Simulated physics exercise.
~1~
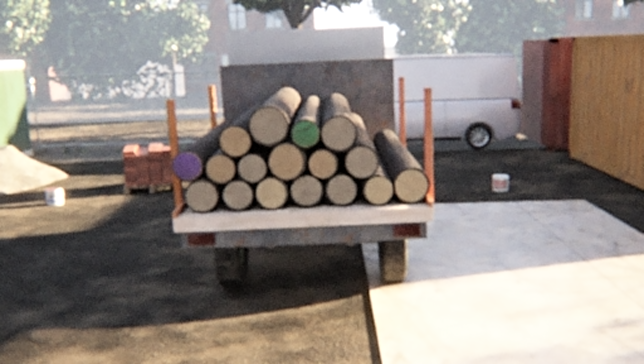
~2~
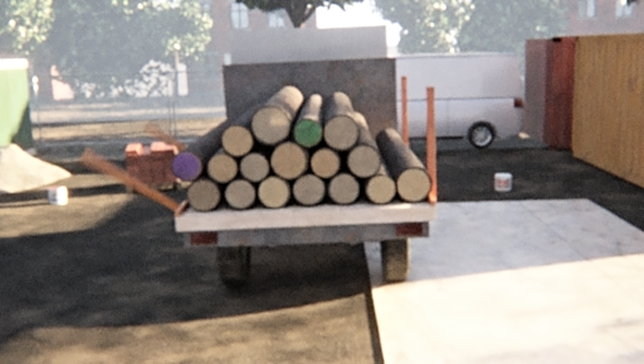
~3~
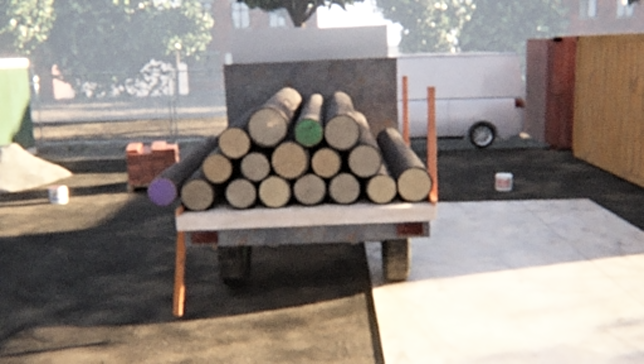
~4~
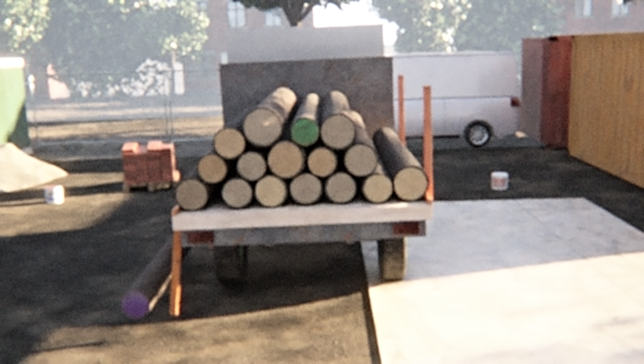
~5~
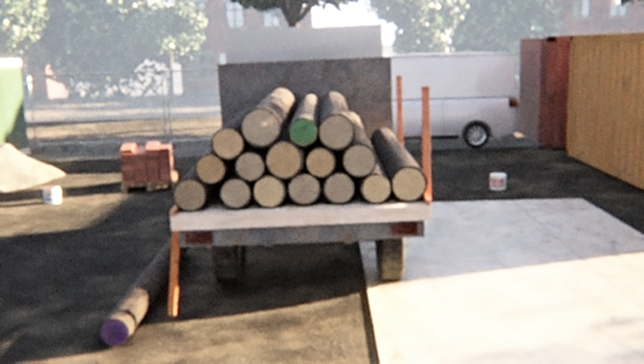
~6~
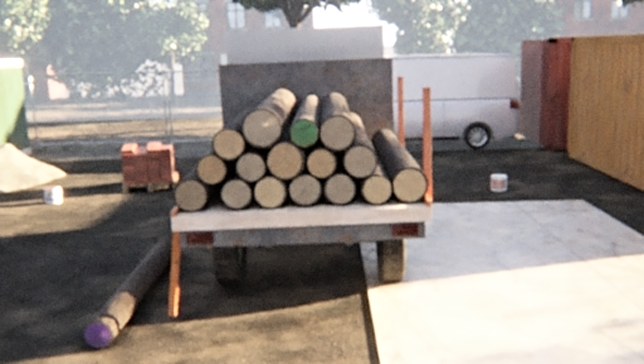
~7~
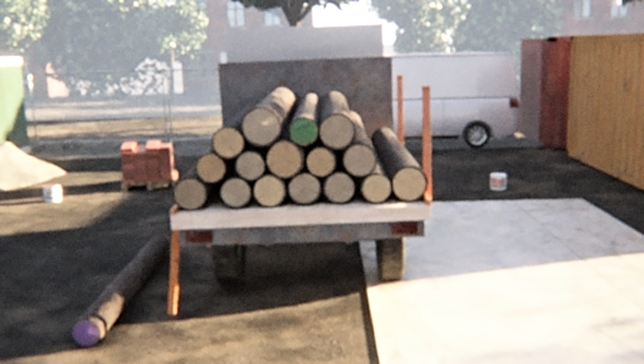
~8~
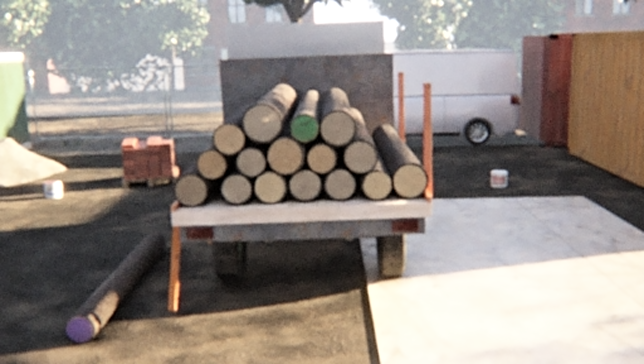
Purple-ended log rolling off the left of a parked flatbed as the side posts swing down, the remaining stack staying put.
